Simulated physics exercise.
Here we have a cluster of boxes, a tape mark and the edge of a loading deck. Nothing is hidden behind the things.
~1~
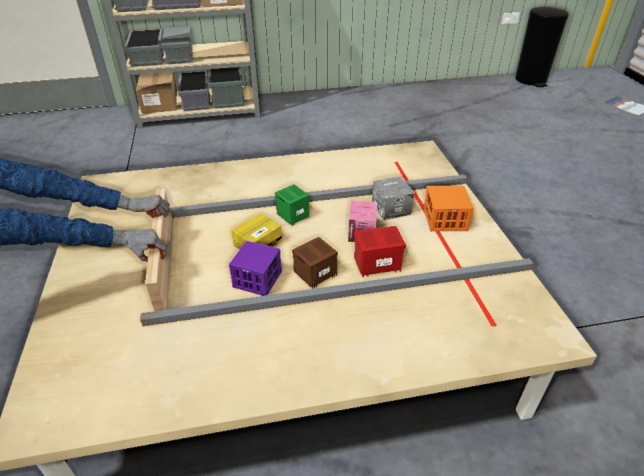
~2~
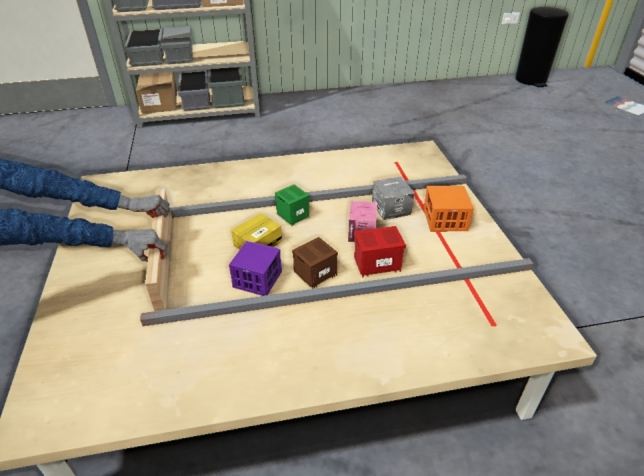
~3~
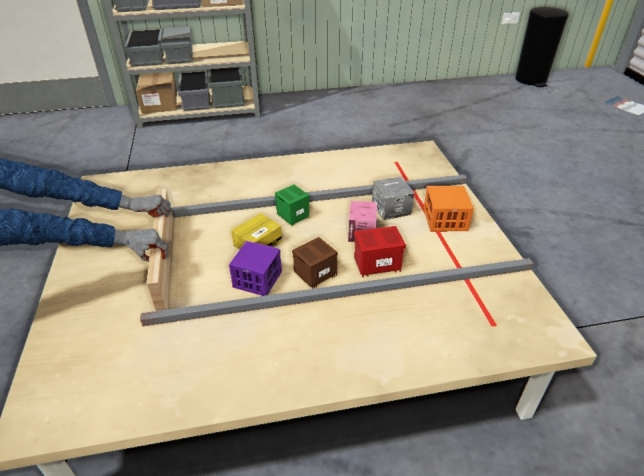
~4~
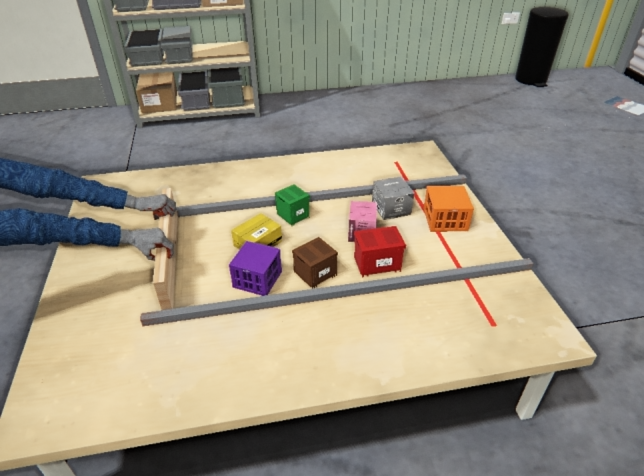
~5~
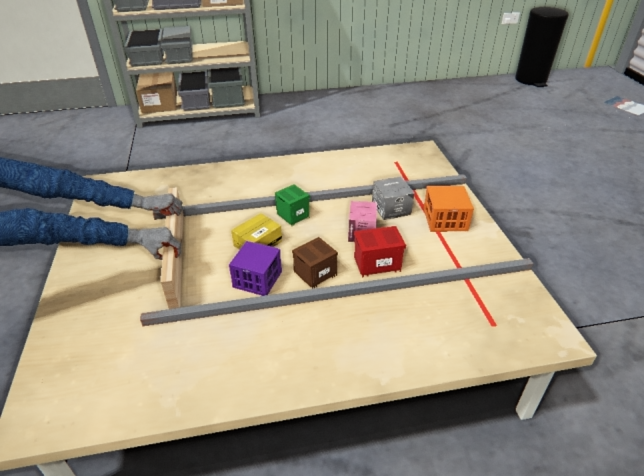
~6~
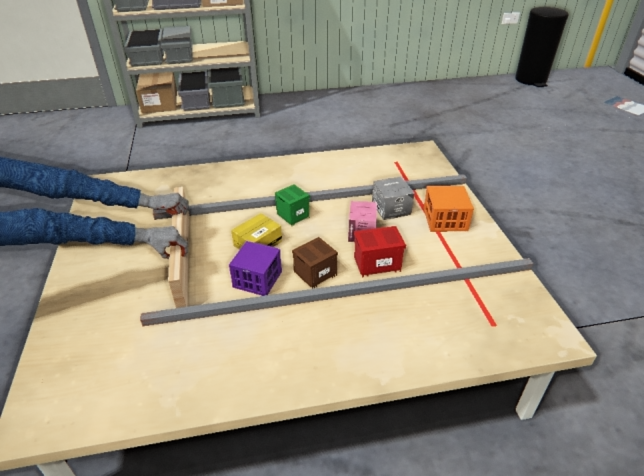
Two gloved hands slide a wooden plank slightly right, while the colored boxes stay still.
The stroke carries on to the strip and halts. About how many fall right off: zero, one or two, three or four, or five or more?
The number that fall off is one or two.
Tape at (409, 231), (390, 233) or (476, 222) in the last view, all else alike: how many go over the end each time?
Down on the ground: 0, 0 and 5.
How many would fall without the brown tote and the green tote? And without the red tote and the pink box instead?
It would be 1 and 0.
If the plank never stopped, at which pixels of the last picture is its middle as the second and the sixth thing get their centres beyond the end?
At (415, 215) for the second, at (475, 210) for the sixth.
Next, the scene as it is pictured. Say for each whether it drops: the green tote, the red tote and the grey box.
The green tote survives; the red tote drops off; the grey box stays on.
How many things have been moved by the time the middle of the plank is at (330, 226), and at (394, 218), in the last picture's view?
6 and 8.
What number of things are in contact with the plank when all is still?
It touches 3.
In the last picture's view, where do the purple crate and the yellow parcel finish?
About (466, 235), and the other about (454, 218).
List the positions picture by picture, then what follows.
Orange crate (448, 208); grey box (393, 198); red tote (379, 251); plank (161, 247); tape (435, 228), in the first picture.
Grey box (393, 198); yellow parcel (257, 236), in the second picture.
Red tote (379, 252); purple crate (256, 268), in the third picture.
Orange crate (448, 208); pink box (363, 222), in the fourth picture.
Grey box (393, 198); brown tote (315, 263), in the fifth picture.
Orange crate (448, 208); grey box (393, 198); red tote (379, 252); plank (180, 244); tape (435, 228), in the sixth picture.
Soon after, none off yet; orange crate at rest near (448, 208); grey box at rest near (393, 198); red tote displaced a little near (388, 251).
In the end, the number that fall off is one or two; gone, red tote and orange crate.
